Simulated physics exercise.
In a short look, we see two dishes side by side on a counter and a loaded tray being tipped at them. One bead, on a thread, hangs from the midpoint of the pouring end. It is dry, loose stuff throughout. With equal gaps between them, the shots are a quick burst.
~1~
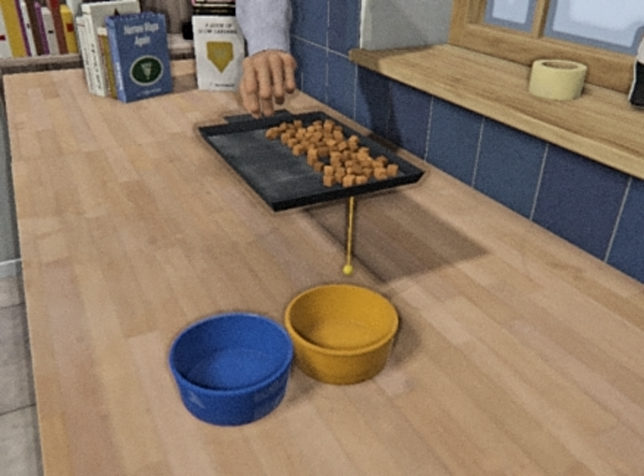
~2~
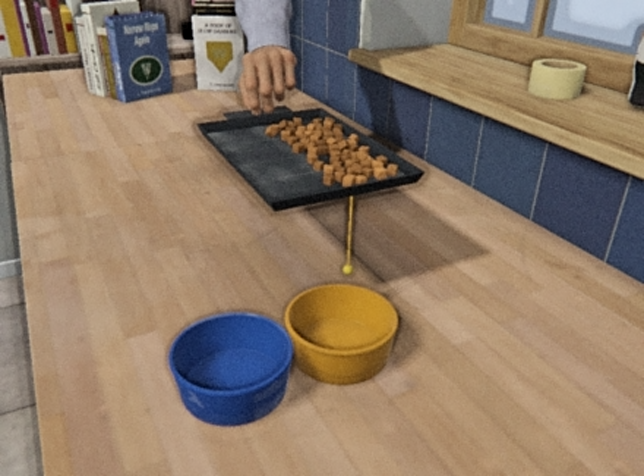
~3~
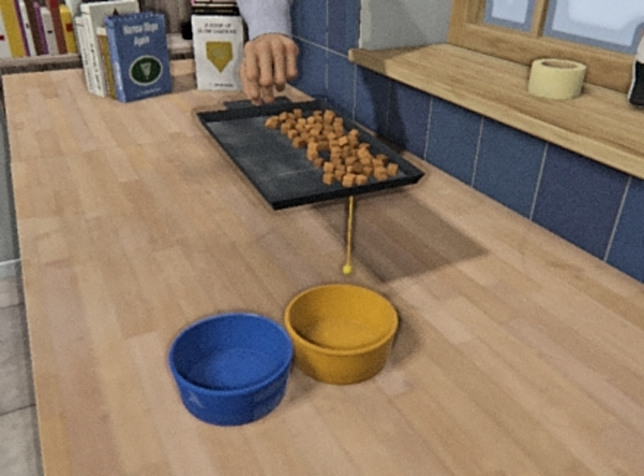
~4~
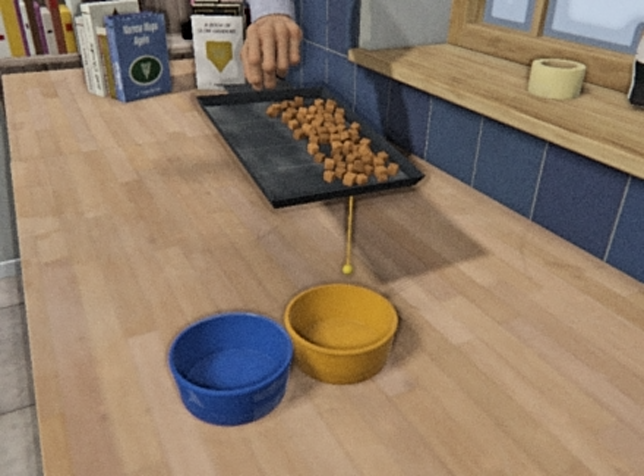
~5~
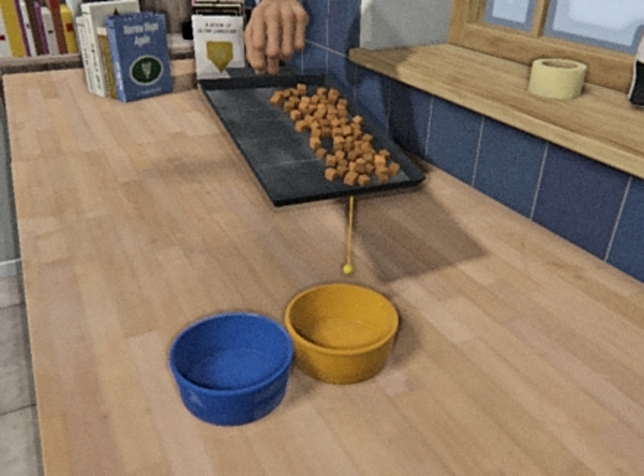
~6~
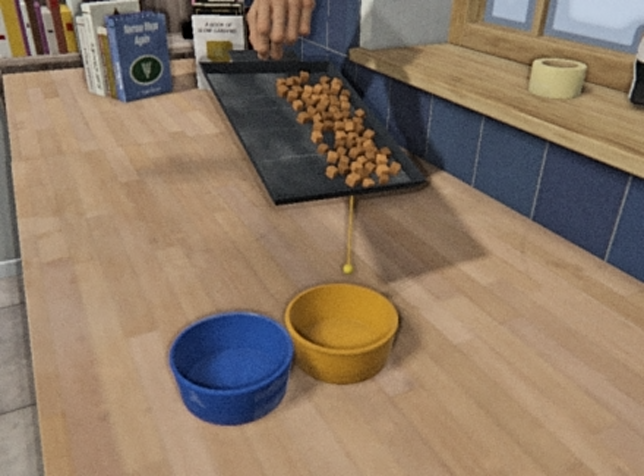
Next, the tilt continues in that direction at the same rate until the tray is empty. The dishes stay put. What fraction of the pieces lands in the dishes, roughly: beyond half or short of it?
Short of half.
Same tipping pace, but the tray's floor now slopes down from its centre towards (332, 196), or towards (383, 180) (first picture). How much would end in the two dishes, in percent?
About 80 % and 10 %.
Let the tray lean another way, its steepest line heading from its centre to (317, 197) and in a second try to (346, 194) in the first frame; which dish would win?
Record: Try 1, the dish at the right; try 2, the dish at the right.
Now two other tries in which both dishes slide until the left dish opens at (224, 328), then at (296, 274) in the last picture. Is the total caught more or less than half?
Result, first place: Not as much as half; second place: Not as much as half.
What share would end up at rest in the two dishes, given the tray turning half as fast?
I'd put it at some 20 per cent.
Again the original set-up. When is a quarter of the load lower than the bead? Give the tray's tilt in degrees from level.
At some 95 degrees.
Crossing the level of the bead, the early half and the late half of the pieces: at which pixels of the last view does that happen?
I'd place the first part at (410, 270) and the rest at (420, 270).
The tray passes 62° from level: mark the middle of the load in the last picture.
Look close to (383, 162) in the last picture.
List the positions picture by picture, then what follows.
The first frame shows corners of the pouring end near (275, 199) and (418, 171), level; middle of the load near (334, 151), brown sugar cubes; left dish near (254, 403); right dish near (369, 363); bead on its thread near (348, 270).
The second frame shows corners of the pouring end near (275, 198) and (418, 171), level; middle of the load near (334, 150).
The third frame shows corners of the pouring end near (275, 198) and (418, 172), tipped barely, lowest at the right corner; middle of the load near (334, 145).
The fourth frame shows corners of the pouring end near (276, 197) and (418, 174), tipped a little, lowest at the right corner; middle of the load near (335, 139).
The fifth frame shows corners of the pouring end near (277, 196) and (419, 175), tipped clearly, lowest at the right corner; middle of the load near (337, 133).
The sixth frame shows corners of the pouring end near (278, 195) and (420, 177), tipped clearly, lowest at the right corner; middle of the load near (339, 127), a little on the move; left dish near (255, 403); right dish near (369, 362).
Shortly afterwards, tray tipped steeply; all but a few on the tray; only a few outside both; a little in the air.
Next, tray tipped right over; near a quarter on the tray; a little in the right dish; near a quarter outside both; near a third in the air.
Some moments later, tray tipped past a quarter turn; near a quarter in the right dish; the bulk outside both.
In the end, tray tipped past a quarter turn; none at all in the left dish; near a quarter in the right dish; the bulk outside both.
